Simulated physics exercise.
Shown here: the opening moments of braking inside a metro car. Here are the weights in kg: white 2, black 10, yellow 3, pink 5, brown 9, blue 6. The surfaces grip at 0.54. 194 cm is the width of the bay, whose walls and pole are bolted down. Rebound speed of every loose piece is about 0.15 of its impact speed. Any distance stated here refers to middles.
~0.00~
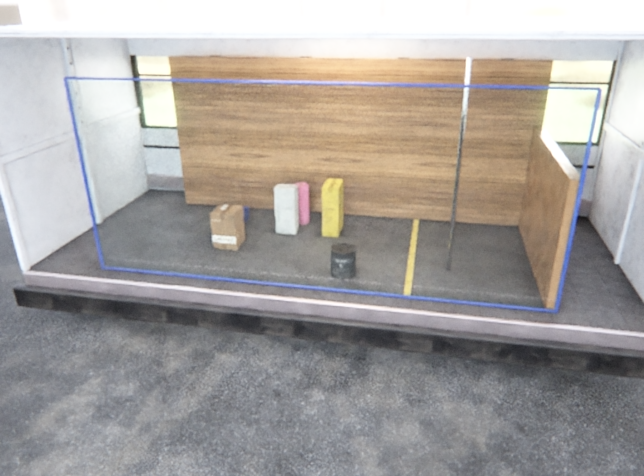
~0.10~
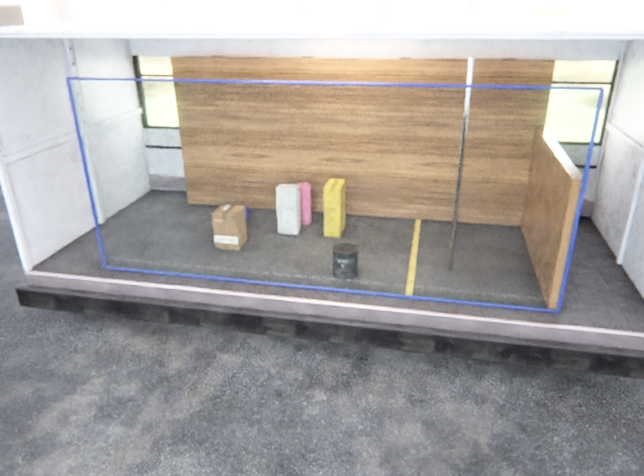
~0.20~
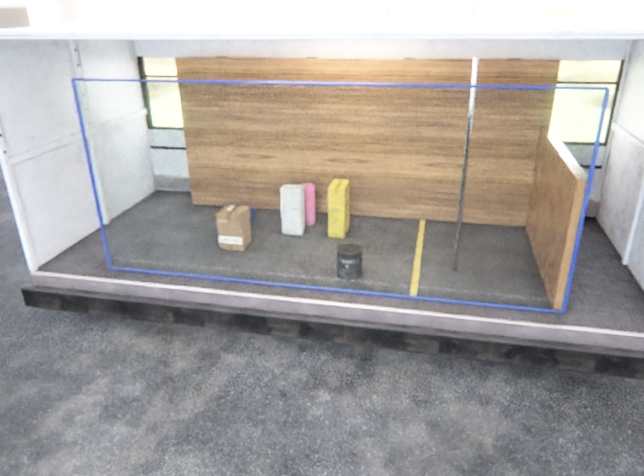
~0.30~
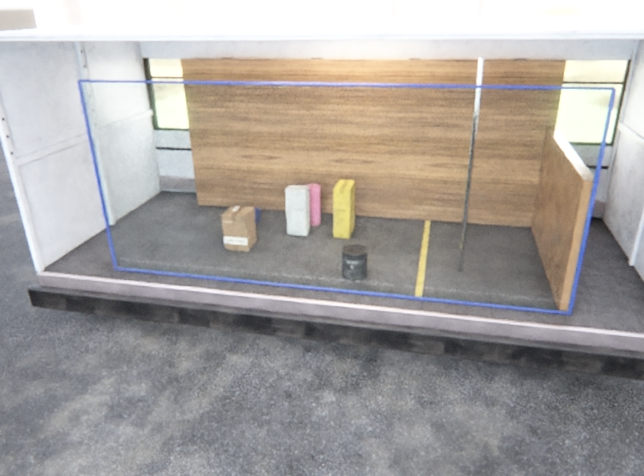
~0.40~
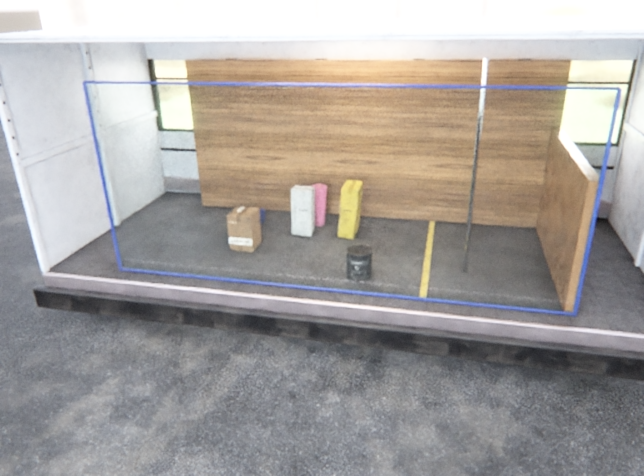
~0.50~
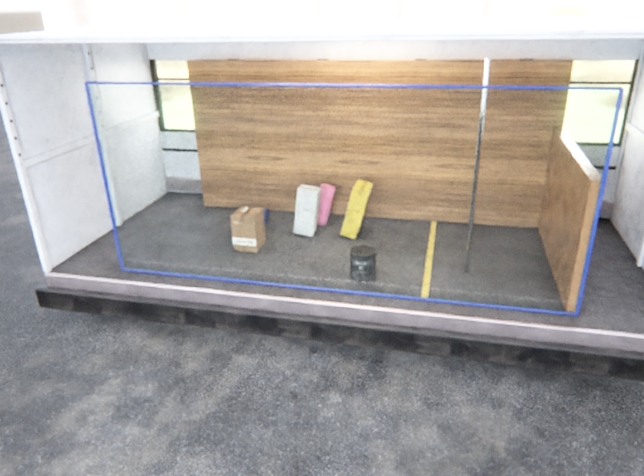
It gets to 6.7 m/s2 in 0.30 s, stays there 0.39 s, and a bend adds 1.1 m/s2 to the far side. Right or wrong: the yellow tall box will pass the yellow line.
Wrong.
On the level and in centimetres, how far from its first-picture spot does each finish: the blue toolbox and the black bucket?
Lab note: Blue toolbox at 25, black bucket at 25.
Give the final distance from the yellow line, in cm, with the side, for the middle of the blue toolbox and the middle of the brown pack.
Blue toolbox, 190 centimetres short; brown pack, 170 centimetres short.
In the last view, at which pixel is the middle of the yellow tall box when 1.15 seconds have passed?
Around (417, 229).
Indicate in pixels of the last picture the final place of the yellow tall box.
(417, 229).
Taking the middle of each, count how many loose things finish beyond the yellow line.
That comes to 0.
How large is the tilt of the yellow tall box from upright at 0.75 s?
The angle from upright is close to 80°.
After 0.75 s the yellow tall box is 51 cm short of the yellow line, tilted 80°, near (388, 224) in the last picture's view; the black bucket 51 cm short of the yellow line, tilted 0°.
After 1.15 s the yellow tall box is 17 cm short of the yellow line, tilted 90°, near (417, 229) in the last picture's view.
After 1.65 s the yellow tall box is 17 cm short of the yellow line, tilted 90°, near (417, 229) in the last picture's view; the black bucket 39 cm short of the yellow line, tilted 0°.
When all is still (2.5 s), white tall box stops short of the yellow line; black bucket stops short of the yellow line; yellow tall box stops short of the yellow line; pink roll stops short of the yellow line; brown pack stops short of the yellow line; blue toolbox stops short of the yellow line.
